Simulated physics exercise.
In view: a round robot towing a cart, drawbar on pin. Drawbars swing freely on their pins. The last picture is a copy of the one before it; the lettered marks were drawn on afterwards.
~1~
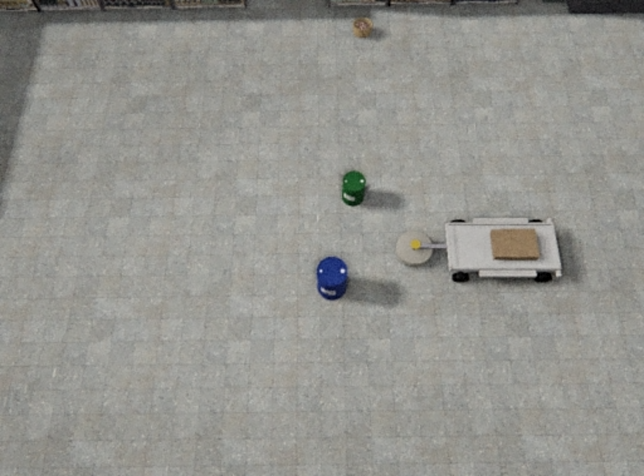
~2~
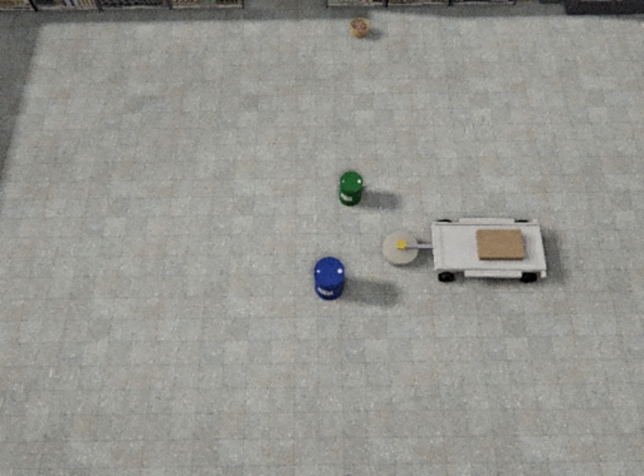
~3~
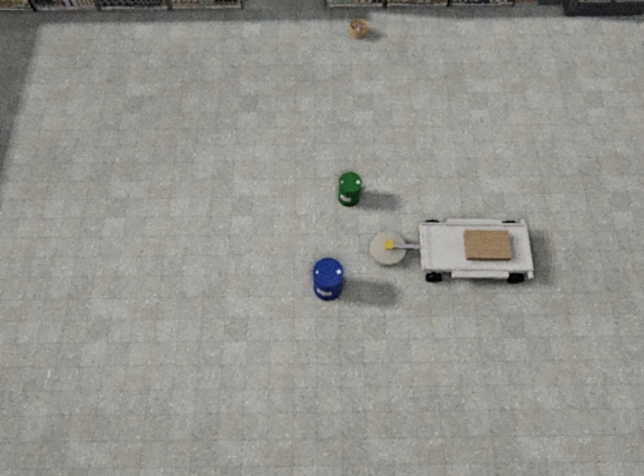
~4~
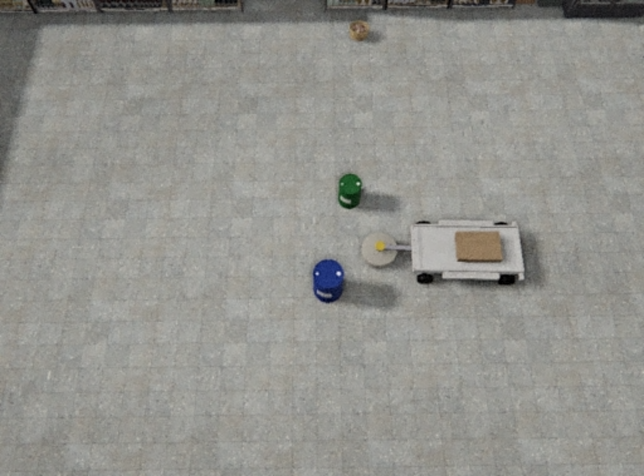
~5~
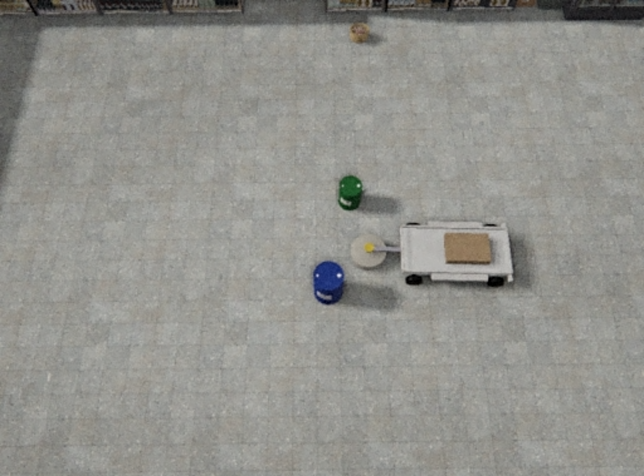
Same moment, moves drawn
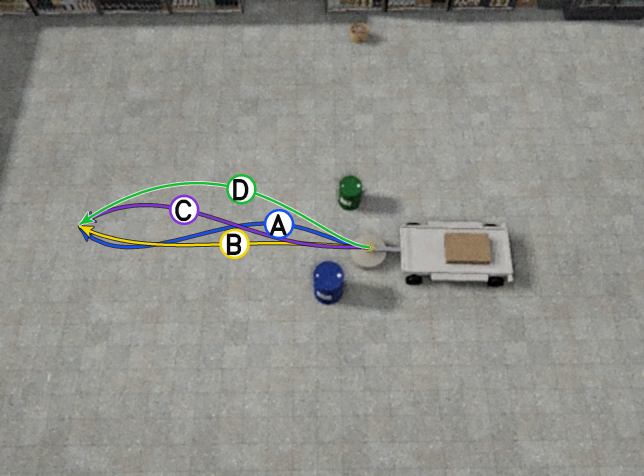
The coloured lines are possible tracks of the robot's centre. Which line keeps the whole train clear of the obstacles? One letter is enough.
Only A clears them all.
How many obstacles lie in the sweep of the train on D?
One.
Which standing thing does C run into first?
The blue drum.
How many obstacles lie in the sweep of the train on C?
In all, one.
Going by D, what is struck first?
The green keg.
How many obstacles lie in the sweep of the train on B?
It touches one.
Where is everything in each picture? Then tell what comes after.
In the first picture, robot (414, 248); white cart (502, 246); green keg (353, 197).
In the second picture, robot (400, 248); white cart (488, 247); green keg (350, 197).
In the third picture, robot (388, 248); white cart (475, 247); green keg (349, 198).
In the fourth picture, robot (379, 250); white cart (466, 248); green keg (349, 199).
In the fifth picture, robot (369, 251); white cart (455, 250); green keg (349, 201); blue drum (328, 291).
On the copy, A from (369, 247) via (226, 228) to (81, 228); B from (369, 247) via (221, 244) to (80, 226); C from (369, 247) via (227, 222) to (82, 223); D from (369, 247) via (229, 186) to (80, 224).
On A. First, robot (267, 228), cart (349, 237).
Then, robot (162, 248), cart (245, 235).
Finally, robot (82, 230), cart (158, 239); nothing has been touched.
By contrast, B meets the blue drum; C meets the blue drum; D meets the green keg.
